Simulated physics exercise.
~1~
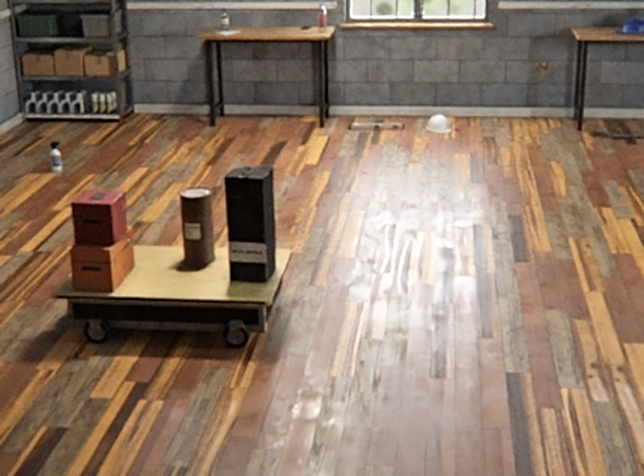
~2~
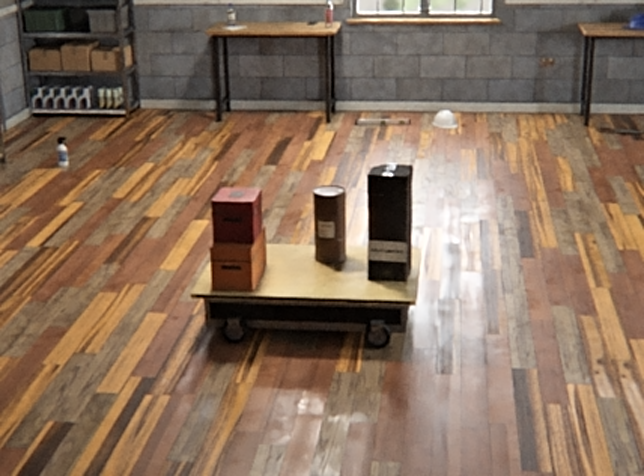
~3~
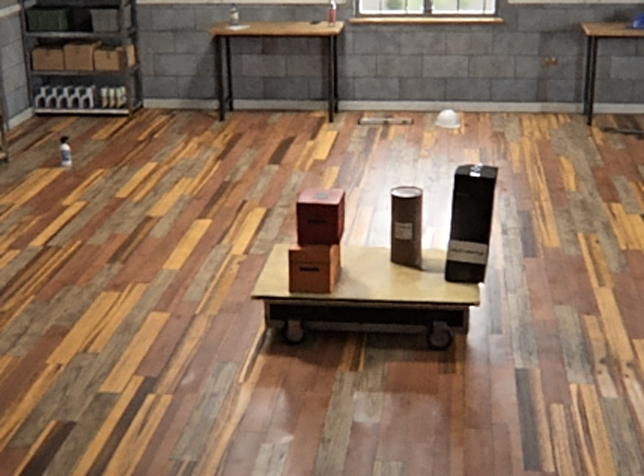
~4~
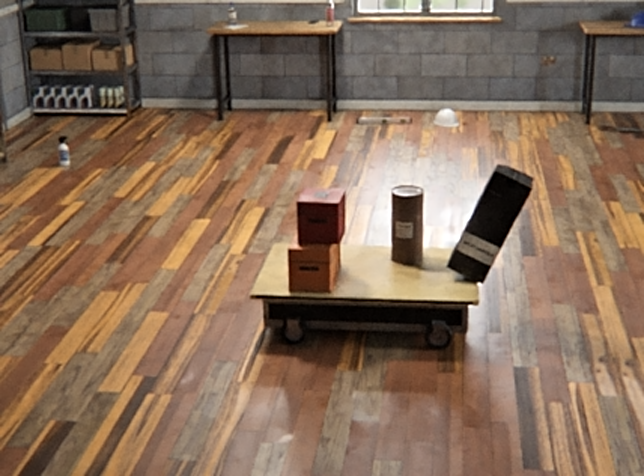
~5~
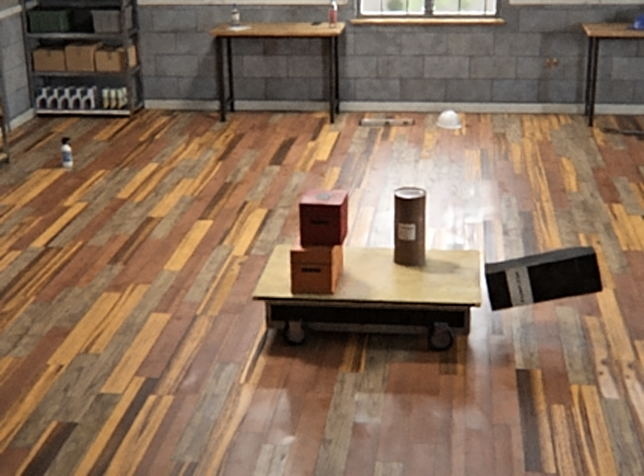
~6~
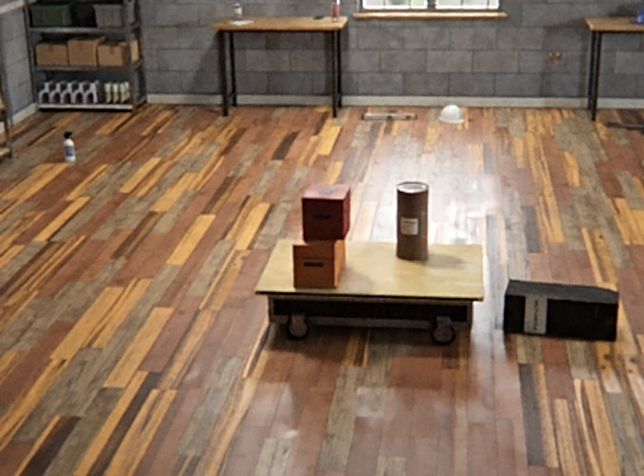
To begin with, a flat wheeled cart stands on a patchwork wooden floor, carrying a red box stacked on an orange one, a brown canister and a tall black box. The cart rolls to the right across the room with everything upright, then comes to a halt. As it stops, the black box tips to the right, leaning out over the deck's edge. It topples off and drops to the floor, landing on its side beside the cart. The brown canister remains standing on the deck, and the red box still rests on the orange one.
